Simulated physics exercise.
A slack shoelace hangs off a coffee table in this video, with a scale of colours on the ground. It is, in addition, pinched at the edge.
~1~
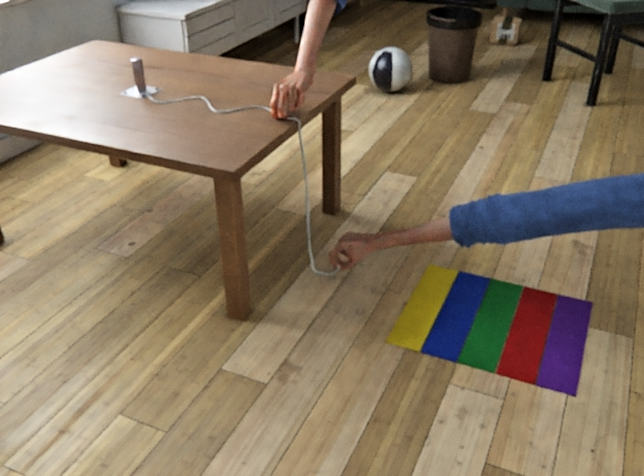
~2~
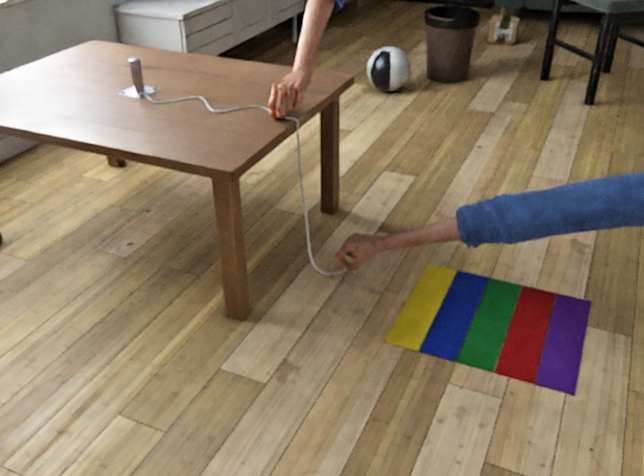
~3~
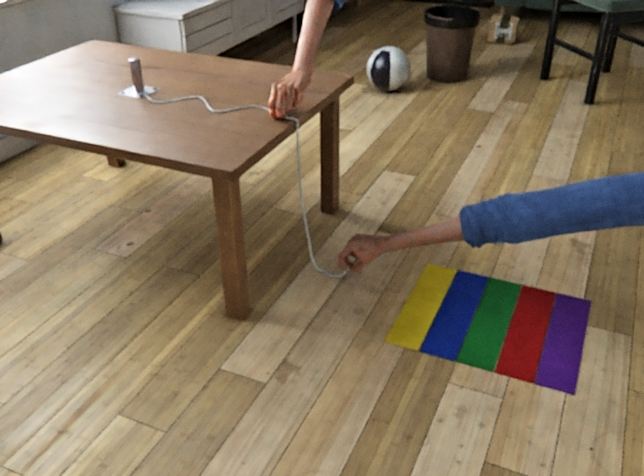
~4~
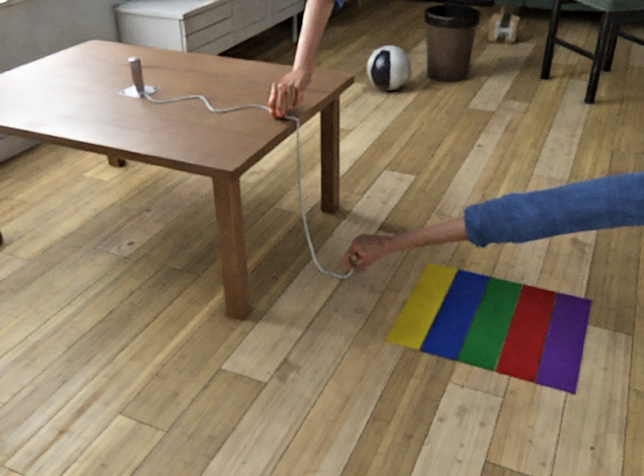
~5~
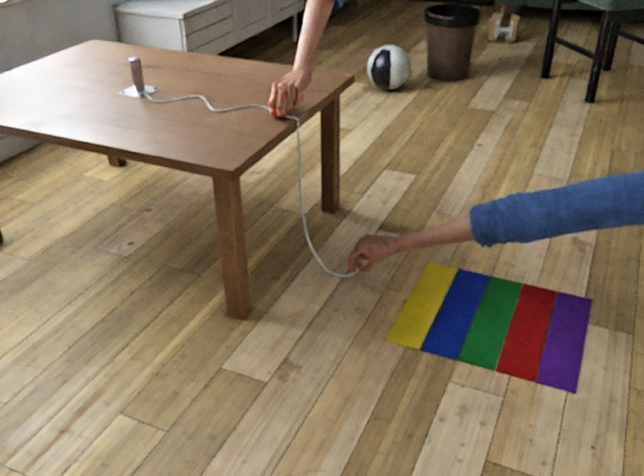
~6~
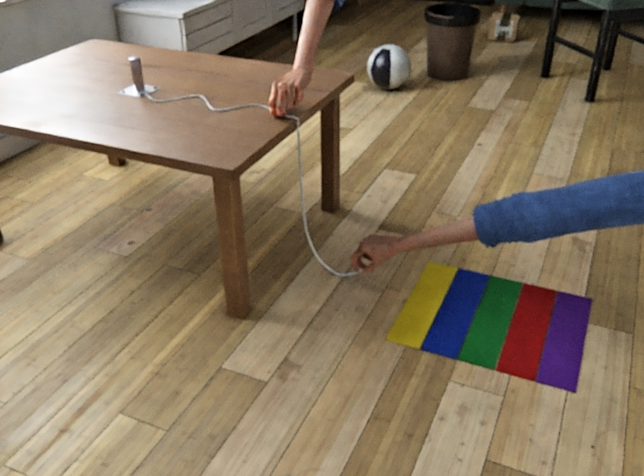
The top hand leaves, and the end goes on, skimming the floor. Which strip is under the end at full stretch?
The green strip.
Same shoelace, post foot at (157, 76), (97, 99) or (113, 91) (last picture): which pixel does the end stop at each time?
In that order: (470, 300), (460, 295) and (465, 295).
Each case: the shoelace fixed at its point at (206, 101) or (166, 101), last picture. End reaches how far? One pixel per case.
The two answers, in sequence: (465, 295) and (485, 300).
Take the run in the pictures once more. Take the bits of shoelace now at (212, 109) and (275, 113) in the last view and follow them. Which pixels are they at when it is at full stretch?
Point one: (245, 109); point two: (314, 136).
Soon after, end near (443, 290); over yellow.
Then, end near (476, 299); over blue.
At full stretch, end near (497, 303); over green. It gets as far as the green strip.
